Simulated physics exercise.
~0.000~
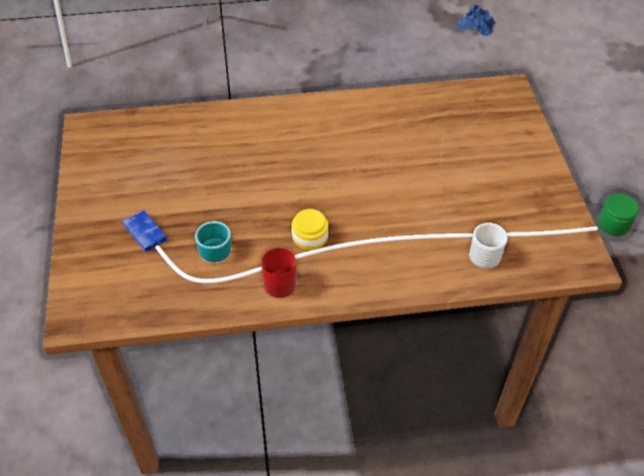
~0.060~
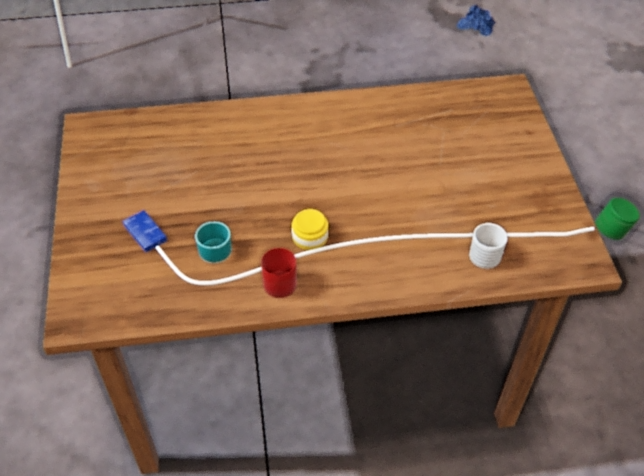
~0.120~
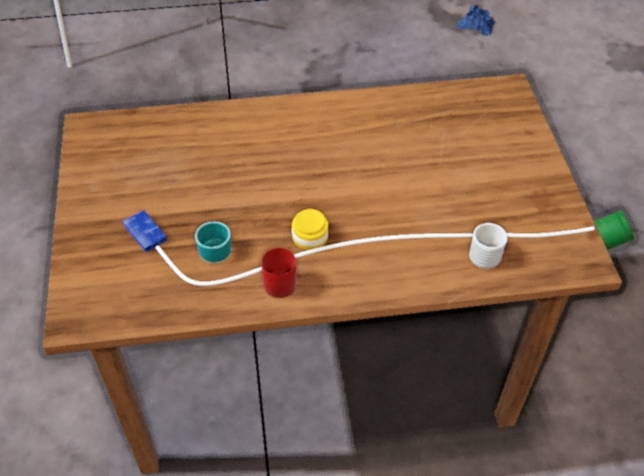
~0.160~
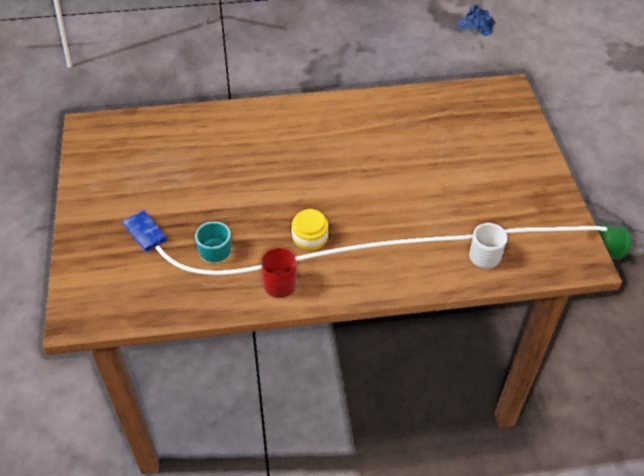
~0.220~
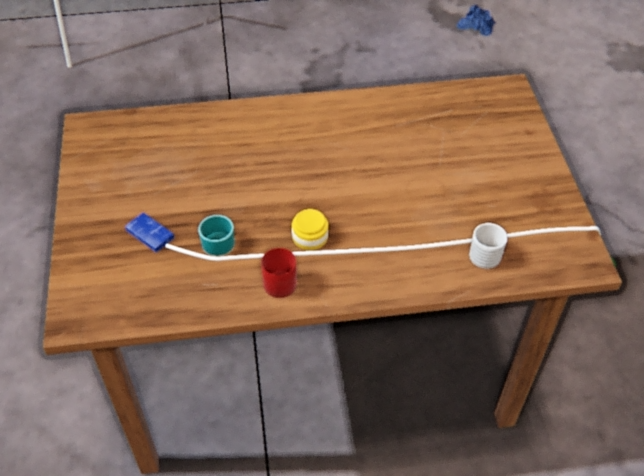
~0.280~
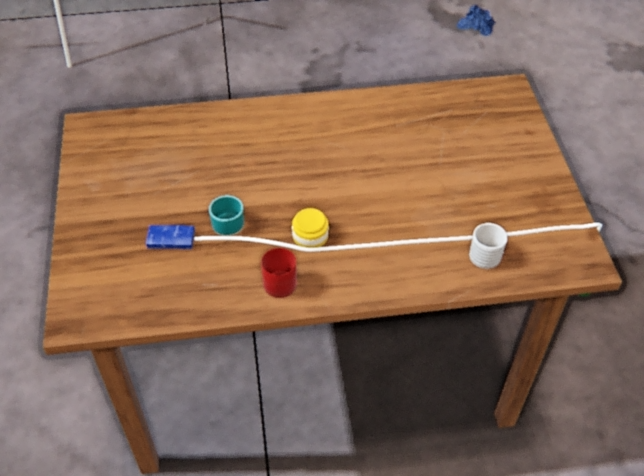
In the video, a green speaker wired to a blue phone drops out of view beyond the table's right edge; the white cable straightens, the phone turns and slides right, and the teal mug shifts away from the viewer.
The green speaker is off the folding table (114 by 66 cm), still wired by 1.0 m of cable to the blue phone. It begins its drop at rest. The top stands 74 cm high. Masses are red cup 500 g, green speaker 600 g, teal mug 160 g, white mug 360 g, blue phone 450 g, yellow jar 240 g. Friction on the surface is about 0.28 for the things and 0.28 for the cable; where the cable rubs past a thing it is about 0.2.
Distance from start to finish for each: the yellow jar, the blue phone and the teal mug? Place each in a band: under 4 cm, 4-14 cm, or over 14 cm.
One by one: The yellow jar will scarcely budge. The blue phone will go a great distance. The teal mug will go a great distance.
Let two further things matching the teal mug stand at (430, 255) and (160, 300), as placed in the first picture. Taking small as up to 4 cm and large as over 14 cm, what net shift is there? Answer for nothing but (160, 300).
There it moves only a bit.
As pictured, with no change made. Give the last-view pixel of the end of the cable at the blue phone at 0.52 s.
About (317, 258).
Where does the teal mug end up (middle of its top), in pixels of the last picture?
Check near (255, 153) - that's where it comes to rest.
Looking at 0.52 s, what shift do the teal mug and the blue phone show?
I'd say the teal mug is some 25 cm out, the blue phone some 30 cm.
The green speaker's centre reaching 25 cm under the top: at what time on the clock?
Around 0.38 seconds on the clock.
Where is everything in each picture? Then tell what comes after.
Yellow jar (310, 220); blue phone (144, 228); teal mug (213, 235); cable runs through (552, 233) (462, 236) (371, 241) (190, 278), in the first frame.
Green speaker (622, 209); cable runs through (550, 234) (368, 241) (189, 280), in the second frame.
Green speaker (614, 230); cable runs through (550, 235) (368, 240) (188, 280), in the third frame.
Green speaker (610, 242); cable runs through (562, 229) (382, 244) (198, 271), in the fourth frame.
Teal mug (216, 228); blue phone (149, 230); cable runs through (589, 229) (408, 248), in the fifth frame.
Yellow jar (310, 220); blue phone (170, 235); teal mug (226, 208); cable runs through (522, 233) (432, 240) (340, 248) (249, 239), in the sixth frame.
At 0.5 s, the cable's tail end at (317, 258); blue phone 32 cm off its start, teal mug 23 cm off its start, green speaker over the edge.
At 0.7 s, the cable's tail end at (469, 254); blue phone 63 cm off its start, teal mug 24 cm off its start, green speaker over the edge.
At 1.0 s, the cable's tail end at (502, 248); blue phone 71 cm off its start at (485, 255), teal mug 24 cm off its start at (255, 153), white mug 15 cm off its start at (564, 228).
At 1.2 s, the cable's tail end at (502, 248); blue phone 71 cm off its start, teal mug 24 cm off its start, white mug 18 cm off its start.
At 2.4 s, the cable's tail end at (502, 248); blue phone 71 cm off its start at (485, 255), teal mug 24 cm off its start at (255, 153), yellow jar 1 cm off its start at (311, 218), white mug 18 cm off its start at (578, 228).
